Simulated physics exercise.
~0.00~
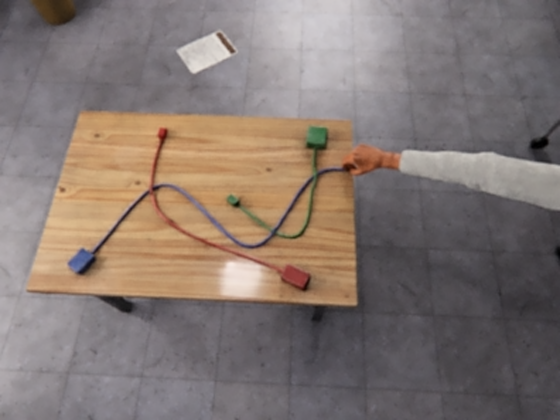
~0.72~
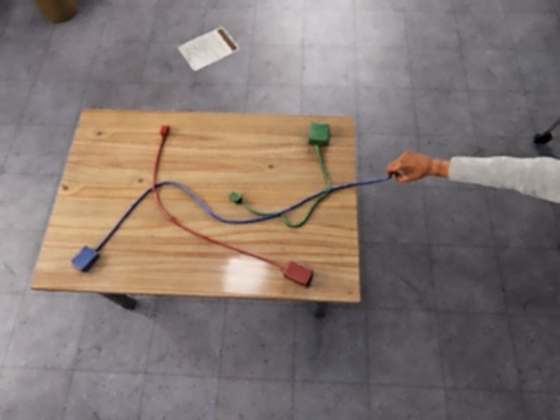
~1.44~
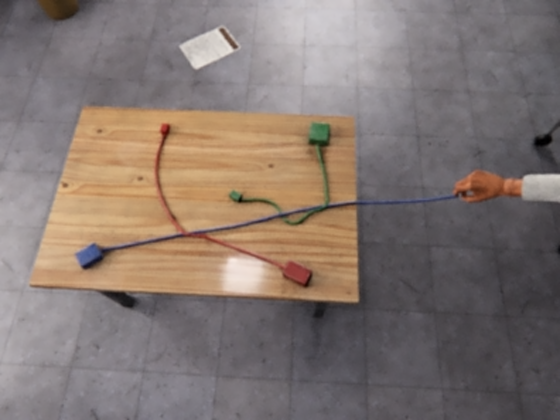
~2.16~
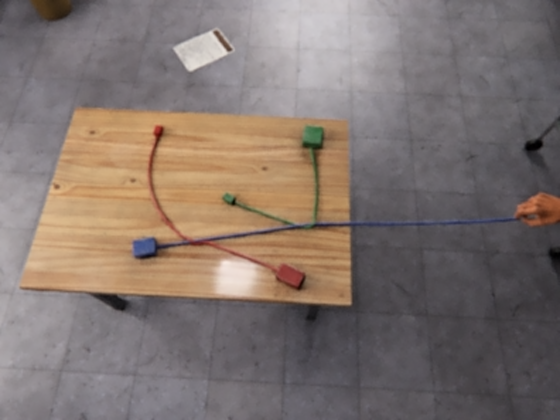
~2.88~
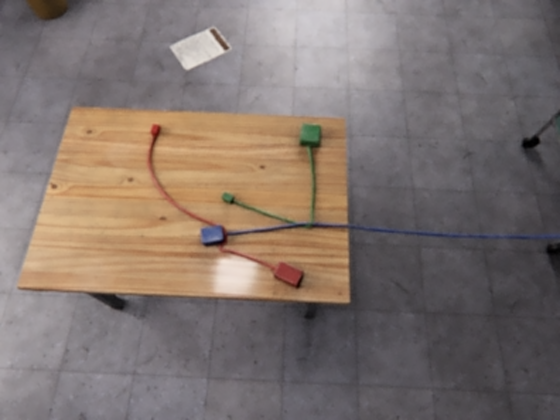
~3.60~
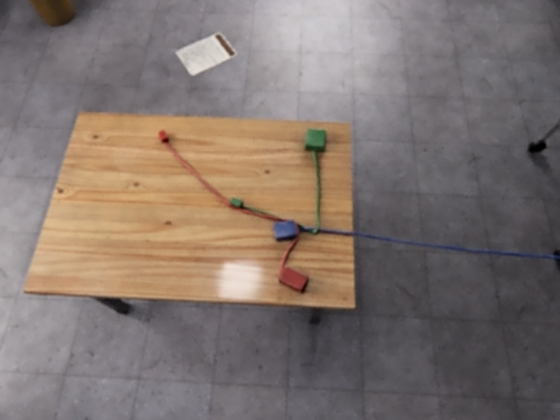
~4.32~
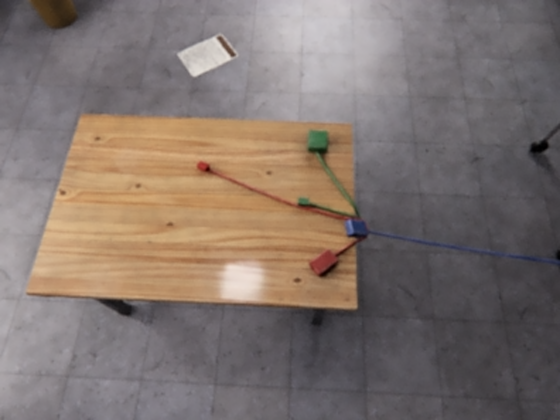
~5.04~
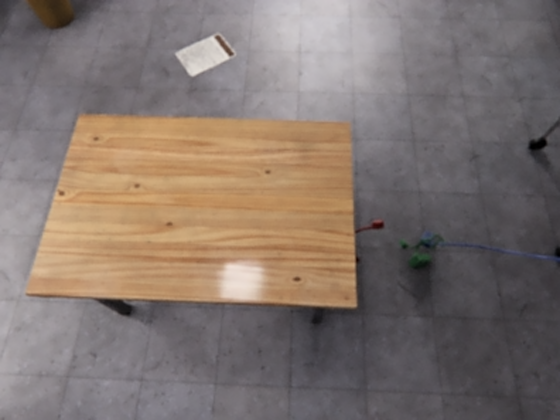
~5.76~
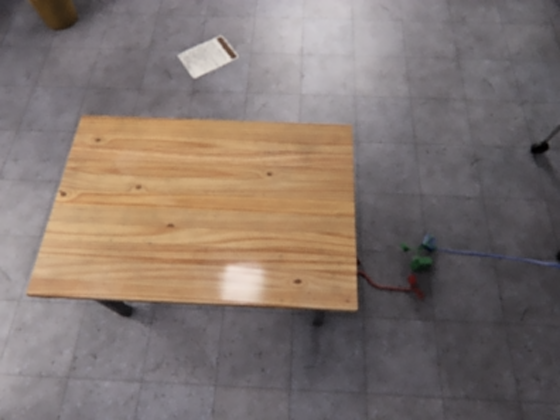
The blue lead, pulled right by a hand, drags the red and green leads off the table.
